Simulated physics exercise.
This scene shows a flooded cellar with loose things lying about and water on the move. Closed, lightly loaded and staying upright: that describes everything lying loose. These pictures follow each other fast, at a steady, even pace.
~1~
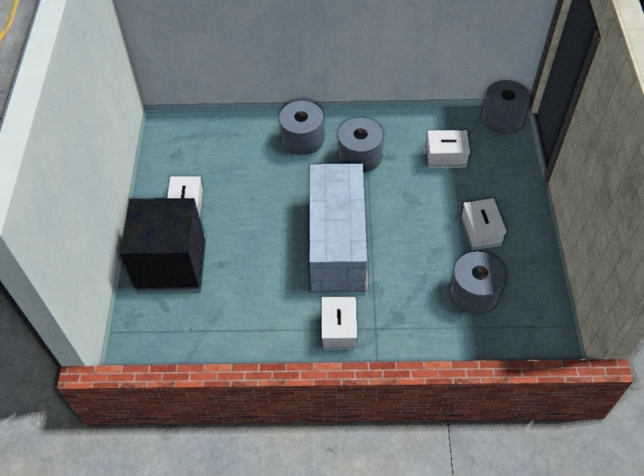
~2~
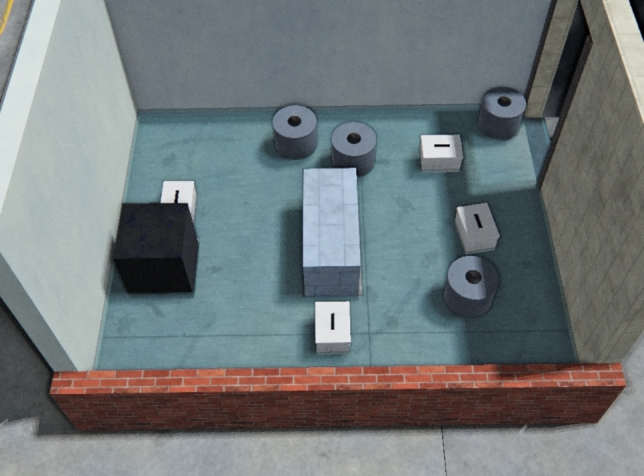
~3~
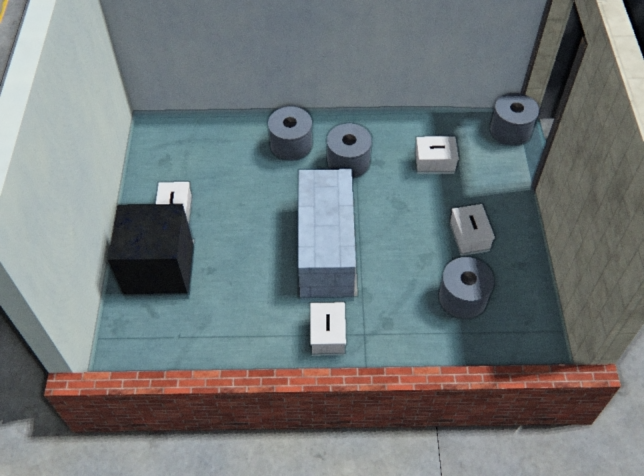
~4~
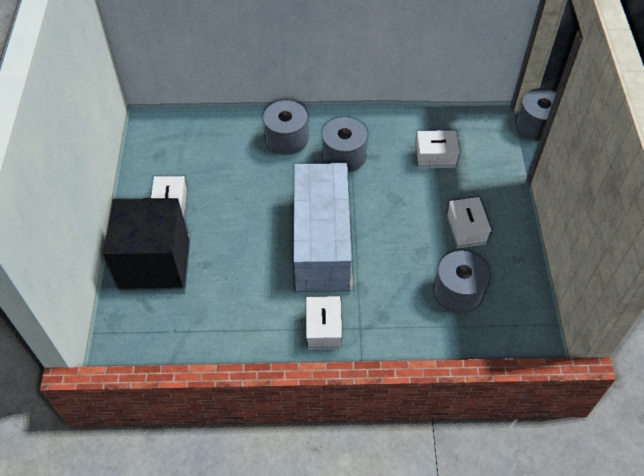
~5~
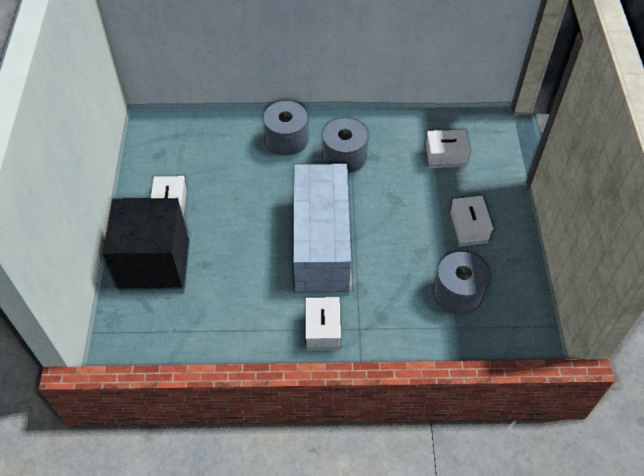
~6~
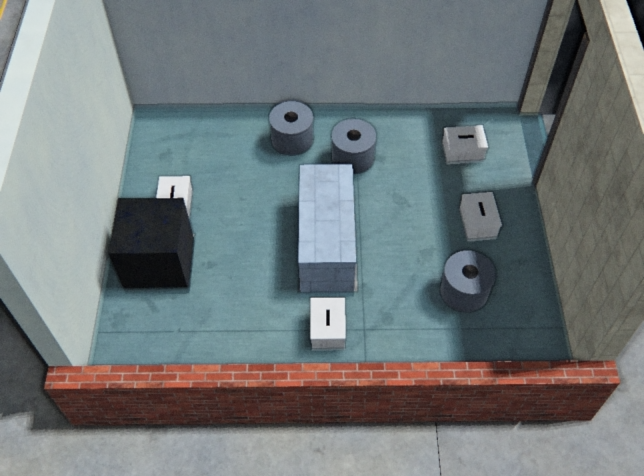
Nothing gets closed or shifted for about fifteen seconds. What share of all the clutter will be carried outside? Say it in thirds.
The result is a large share, two thirds or higher.
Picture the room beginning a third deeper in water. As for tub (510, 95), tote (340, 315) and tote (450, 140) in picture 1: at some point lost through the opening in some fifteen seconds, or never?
The first one ends up outside, the second never escapes, the third ends up outside.
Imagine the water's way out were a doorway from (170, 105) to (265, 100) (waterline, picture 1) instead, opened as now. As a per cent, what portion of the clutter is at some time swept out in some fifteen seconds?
About 50 %.
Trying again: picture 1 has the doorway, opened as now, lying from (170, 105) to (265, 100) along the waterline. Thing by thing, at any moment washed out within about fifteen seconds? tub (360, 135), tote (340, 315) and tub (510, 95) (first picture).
In turn: Through, no, still in.
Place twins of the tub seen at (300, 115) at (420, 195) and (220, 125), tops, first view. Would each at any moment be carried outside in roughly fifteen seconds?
Taking them in order, the first is lost through the gap and the second is remaining.
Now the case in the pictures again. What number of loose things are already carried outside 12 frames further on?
The count is 3.
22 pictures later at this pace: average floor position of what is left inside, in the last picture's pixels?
At about (403, 190).
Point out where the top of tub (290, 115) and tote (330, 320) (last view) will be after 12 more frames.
About (387, 114) and (419, 291).
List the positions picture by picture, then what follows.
A tote at (449, 142), afloat; a tote at (485, 217), afloat; 0 of 8 have shifted, in the first picture.
A tote at (442, 146) floats; a tote at (478, 222), afloat; 0 of 8 have shifted, in the second picture.
A tote at (437, 148) floats; a tote at (473, 223), afloat; 1 of 8 have shifted, in the third picture.
A tote at (438, 142) floats, close to its start; a tote at (470, 216) floats; 2 of 8 have shifted, in the fourth picture.
A tote at (449, 141), afloat, close to its start; a tote at (473, 214), afloat, close to its start; 3 of 8 have shifted, in the fifth picture.
A tote at (466, 137) floats, a stride from its start; a tote at (482, 210), afloat, close to its start; 3 of 8 have shifted, in the sixth picture.
A moment on, 1 of 8 are out; 7 afloat.
Next, 3 of 8 are out; 5 afloat.
Later, 4 of 8 are out; 4 afloat.
In the end, 6 of 8 are out; 2 afloat.
